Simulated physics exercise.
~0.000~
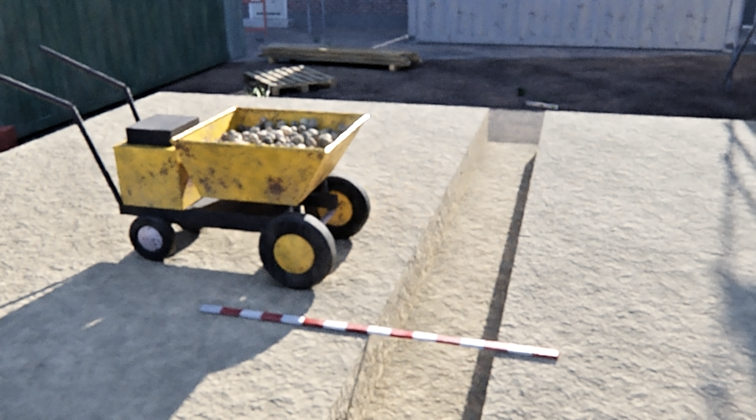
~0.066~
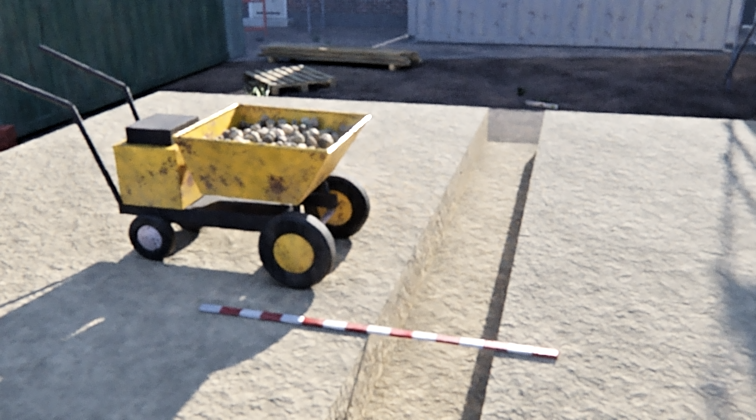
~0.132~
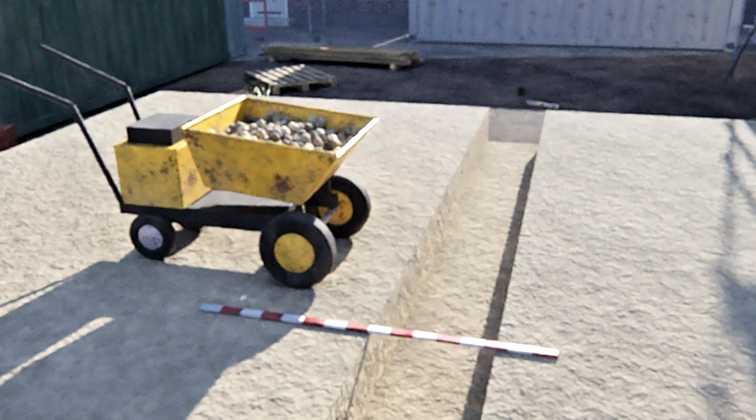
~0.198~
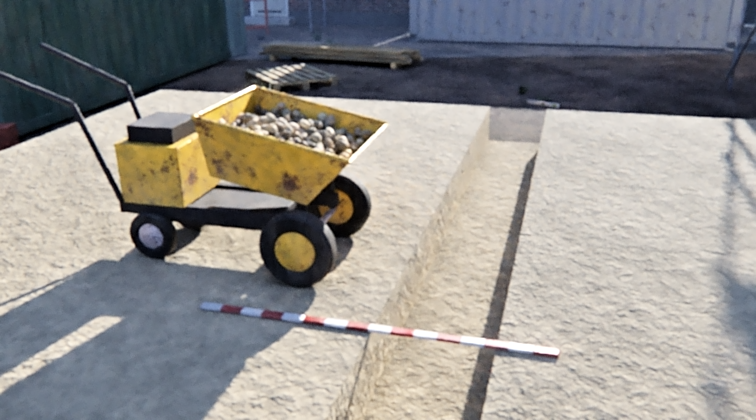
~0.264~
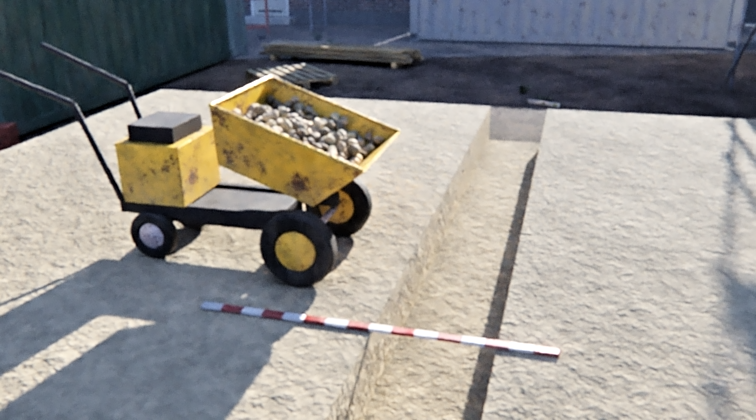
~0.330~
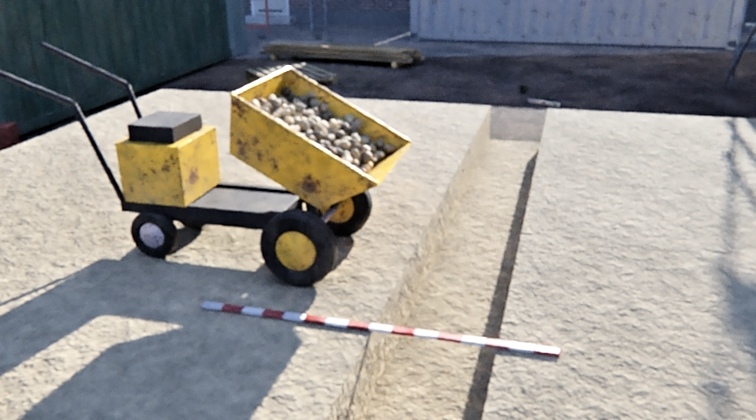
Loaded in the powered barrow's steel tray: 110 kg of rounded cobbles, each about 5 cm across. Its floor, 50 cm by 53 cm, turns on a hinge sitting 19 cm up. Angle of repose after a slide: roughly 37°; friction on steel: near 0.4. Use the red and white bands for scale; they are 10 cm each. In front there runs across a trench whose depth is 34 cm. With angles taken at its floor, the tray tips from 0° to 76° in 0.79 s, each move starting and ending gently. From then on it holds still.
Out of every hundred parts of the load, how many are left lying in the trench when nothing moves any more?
Around 99 in every hundred.
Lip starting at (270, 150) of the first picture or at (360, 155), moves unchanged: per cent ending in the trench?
First spot about 75, second spot about 85 per cent.
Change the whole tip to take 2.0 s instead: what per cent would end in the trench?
Close to 100 per cent then.
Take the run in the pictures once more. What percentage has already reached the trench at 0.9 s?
Roughly 35% by that time.
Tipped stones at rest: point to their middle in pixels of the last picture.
Their middle is at about (468, 323).
After 0.6 s the floor is at 64°; 100 % in the tray; the foremost stones are at (411, 216).
After 0.9 s the floor is at 76°; 66 % in the tray, 34 % in the trench; the foremost stones are at (502, 310).
After 1.2 s the floor is at 76°; 23 % in the tray, 77 % in the trench, 1 % past the trench; the foremost stones are at (536, 311).
After 3.2 s the floor is at 76°; 0 % in the tray, 99 % in the trench, 1 % past the trench; the foremost stones are at (570, 308).
